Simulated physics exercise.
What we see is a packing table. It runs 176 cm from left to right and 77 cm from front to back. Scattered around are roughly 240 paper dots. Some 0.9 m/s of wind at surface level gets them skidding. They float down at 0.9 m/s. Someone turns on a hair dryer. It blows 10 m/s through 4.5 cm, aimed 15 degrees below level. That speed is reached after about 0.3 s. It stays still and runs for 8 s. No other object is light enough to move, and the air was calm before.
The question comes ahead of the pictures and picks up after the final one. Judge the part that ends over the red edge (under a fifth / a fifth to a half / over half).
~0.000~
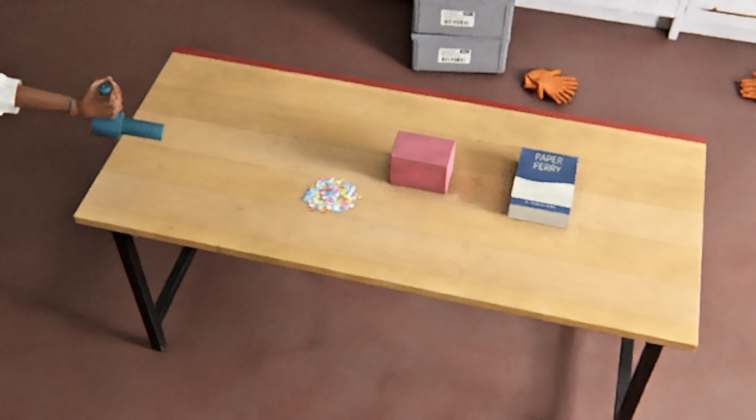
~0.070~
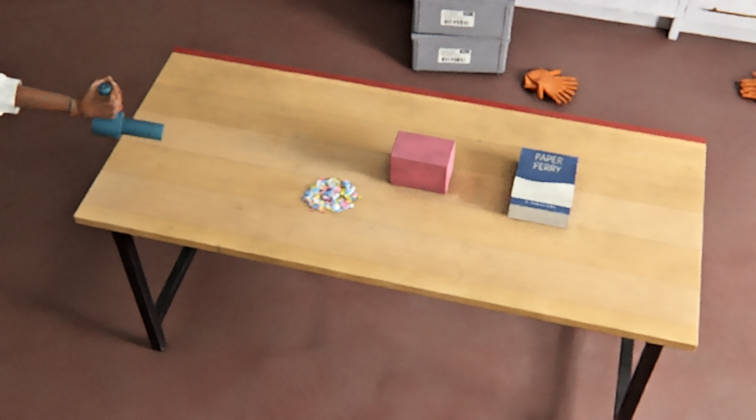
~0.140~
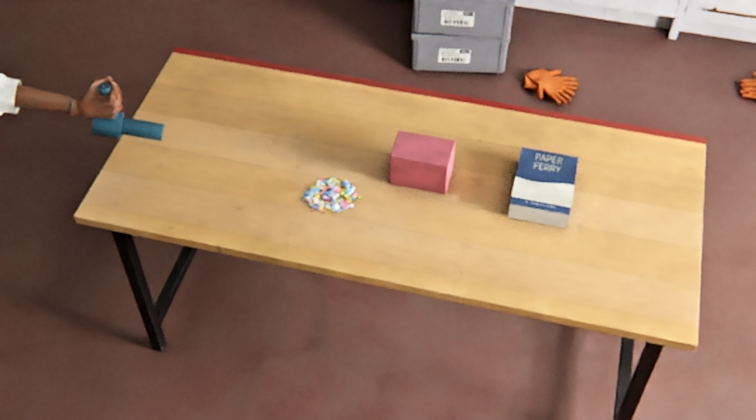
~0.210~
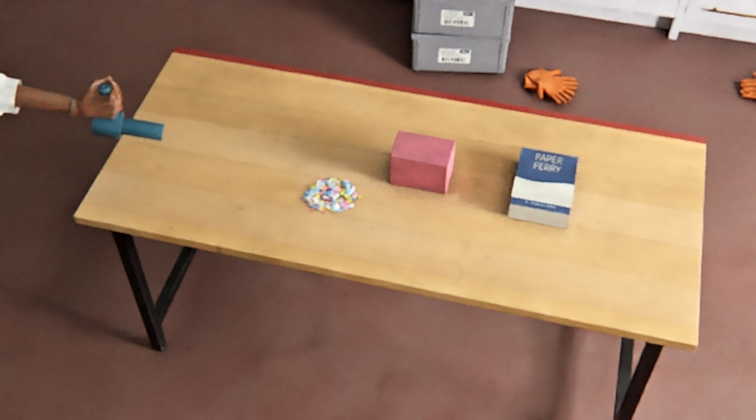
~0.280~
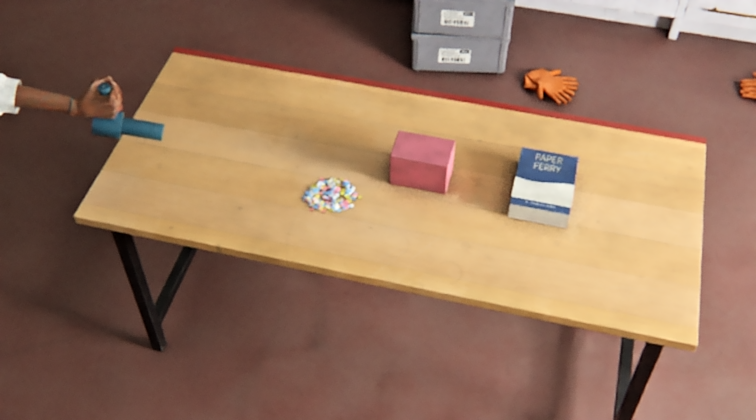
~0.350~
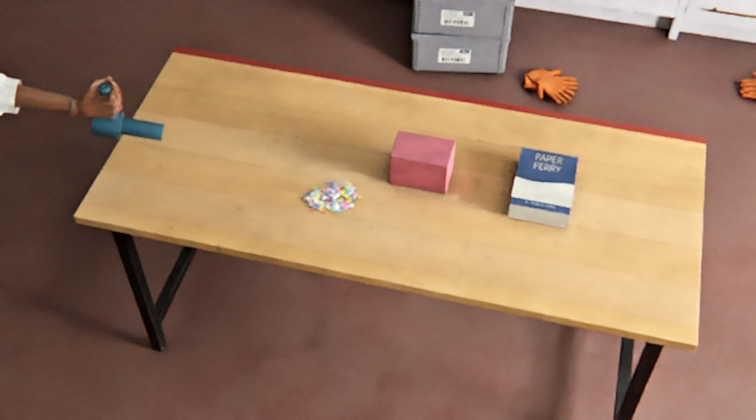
Few, under one fifth.
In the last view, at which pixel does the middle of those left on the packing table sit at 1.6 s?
I'd point to somewhere around (548, 263).
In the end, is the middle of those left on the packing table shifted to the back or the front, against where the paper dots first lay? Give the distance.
Forward it went, roughly 20 cm.
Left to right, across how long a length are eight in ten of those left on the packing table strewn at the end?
50 cm, give or take.
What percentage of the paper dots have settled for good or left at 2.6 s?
Roughly 15 per cent of them.
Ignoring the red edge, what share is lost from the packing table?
About 70 per cent of them.
After 1.6 s, 0 % are over the red edge; the middle of those still in play is near (548, 263); 0 % have settled or left.
After 2.6 s, 0 % are over the red edge; the middle of those still in play is near (600, 292); 15 % have settled or left.
After 4.4 s, 0 % are over the red edge; the middle of those still in play is near (601, 303); 57 % have settled or left.
After 8.0 s, at the end, 0 % are over the red edge; the middle of those still in play is near (599, 309).
